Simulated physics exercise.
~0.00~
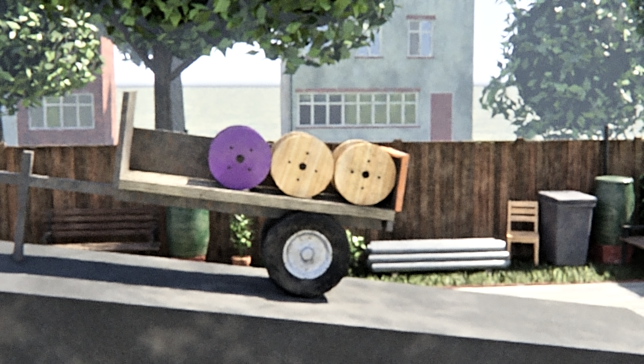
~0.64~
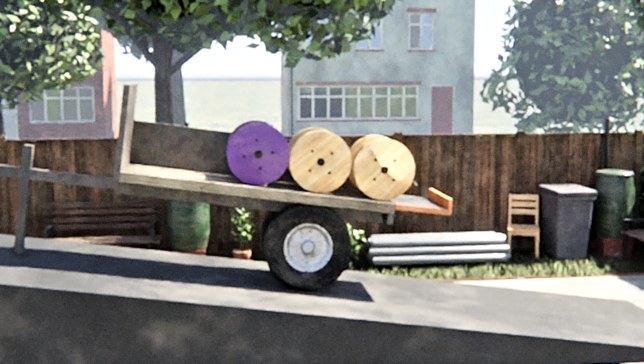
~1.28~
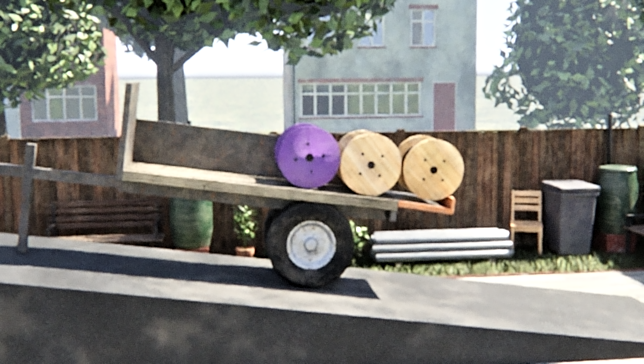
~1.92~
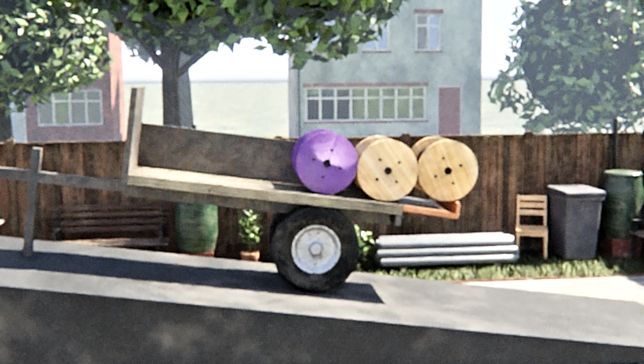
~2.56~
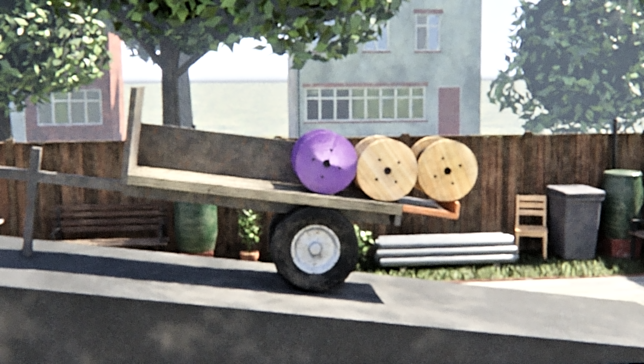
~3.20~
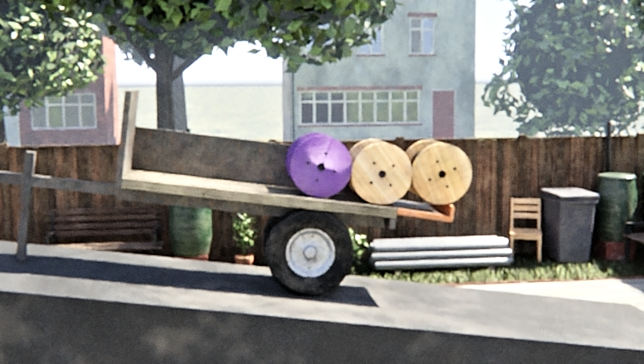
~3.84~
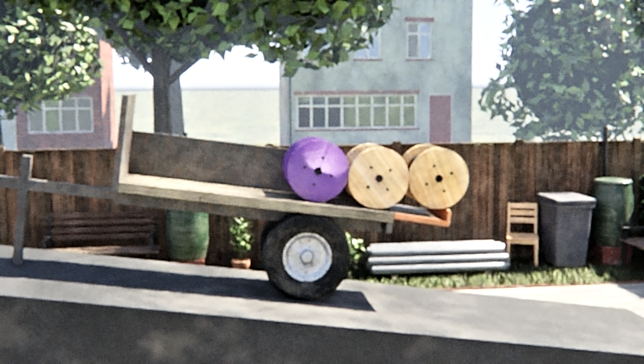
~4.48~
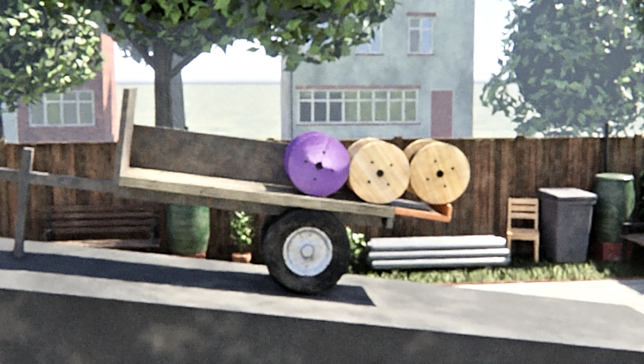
Three cable reels, a purple one on the left and two pale wooden ones beside it, sit with their round ends facing us against the raised tailgate of a trailer parked on a slope. The tailgate swings down to the right, and the reels begin rolling after it along the tilted bed. The rightmost reel rolls out onto the lowered gate and stops at its raised lip. The other two close up behind it, and the purple one turns until it meets its neighbour. All three then stay still in a row, with purple inside the bed, while the view sways slightly.
